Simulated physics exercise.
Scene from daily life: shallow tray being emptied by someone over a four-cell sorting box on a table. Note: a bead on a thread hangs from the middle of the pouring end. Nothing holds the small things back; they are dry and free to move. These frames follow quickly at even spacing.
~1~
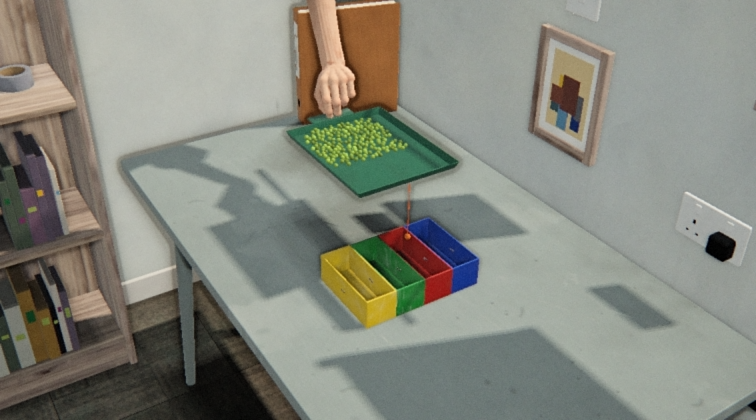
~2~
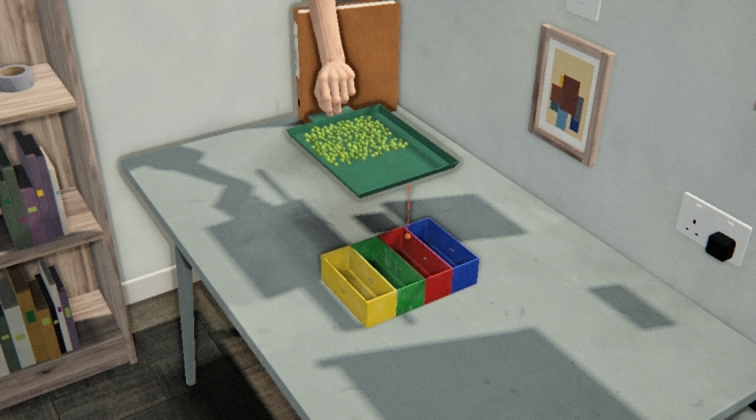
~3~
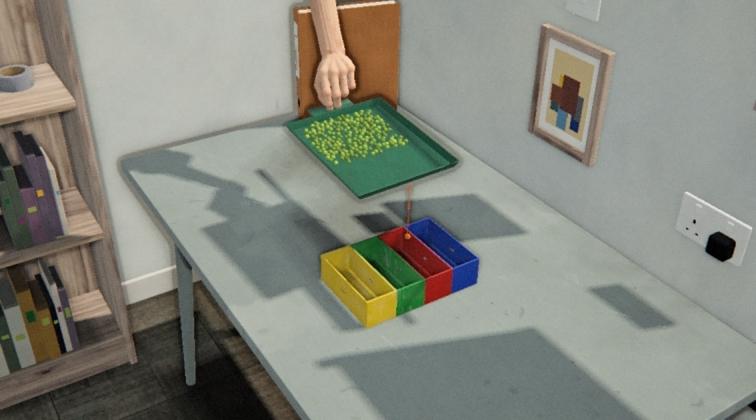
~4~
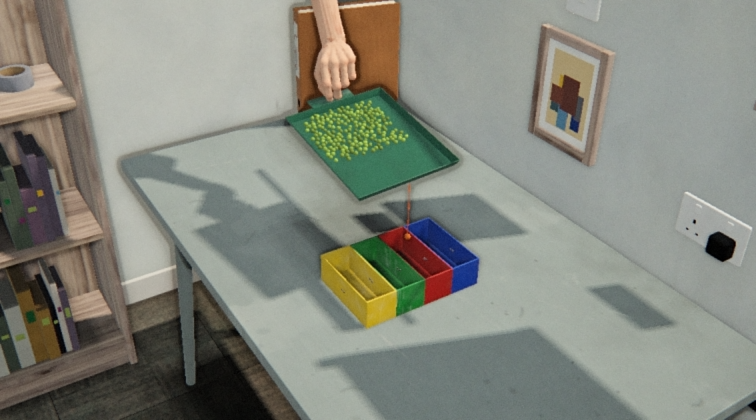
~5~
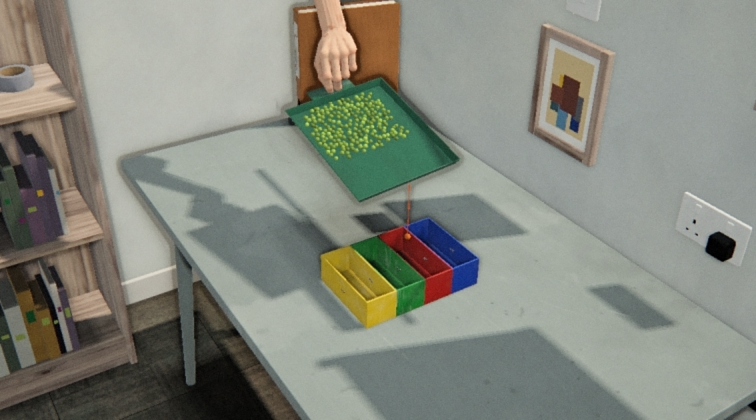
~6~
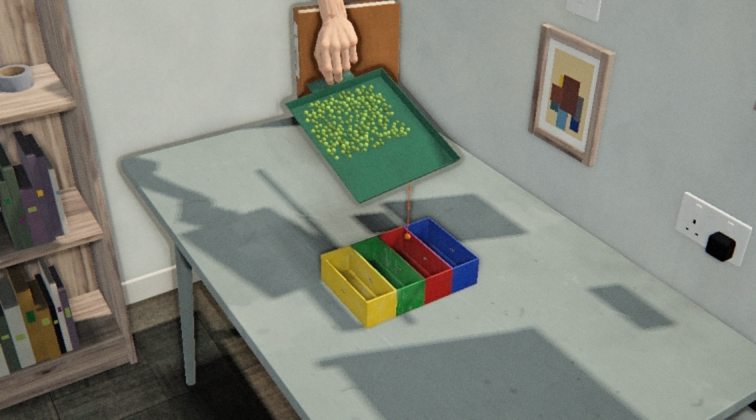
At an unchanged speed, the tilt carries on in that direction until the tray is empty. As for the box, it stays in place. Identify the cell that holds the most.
The yellow cell holds the most.
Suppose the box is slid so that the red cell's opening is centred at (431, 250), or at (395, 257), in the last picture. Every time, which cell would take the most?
The yellow cell first, the green one second.
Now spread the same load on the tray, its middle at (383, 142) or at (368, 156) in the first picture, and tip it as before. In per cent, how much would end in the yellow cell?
Near 50 and 50 percent respectively.
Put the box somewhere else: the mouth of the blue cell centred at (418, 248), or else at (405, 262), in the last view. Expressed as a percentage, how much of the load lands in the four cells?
Trial 1 near 90 %, trial 2 near 100 %.
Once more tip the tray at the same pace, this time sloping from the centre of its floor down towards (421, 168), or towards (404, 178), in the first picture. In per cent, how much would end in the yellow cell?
In turn some 0 and 10 per cent.
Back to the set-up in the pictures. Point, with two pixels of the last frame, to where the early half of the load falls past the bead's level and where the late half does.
The opening half passes (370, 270), the closing half (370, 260).
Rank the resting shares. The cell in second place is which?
Second place goes to the cell in green.
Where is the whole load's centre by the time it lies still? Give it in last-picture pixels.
Somewhere around (373, 306) in the last picture.
Soon after the last picture, tray tipped steeply; about a quarter on the tray; about half in the yellow cell; about a quarter in the green cell; about a quarter falling or outside the box.
A little later, tray tipped past a quarter turn; about two thirds in the yellow cell; about a quarter in the green cell; a stray few in the red cell; a small part falling or outside the box.
Later still, tray tipped past a quarter turn; about two thirds in the yellow cell; about a quarter in the green cell; a stray few in the red cell; a small part falling or outside the box.
At rest, tray tipped past a quarter turn; about two thirds in the yellow cell; about a quarter in the green cell; a stray few in the red cell; none in the blue cell; a small part outside the box.
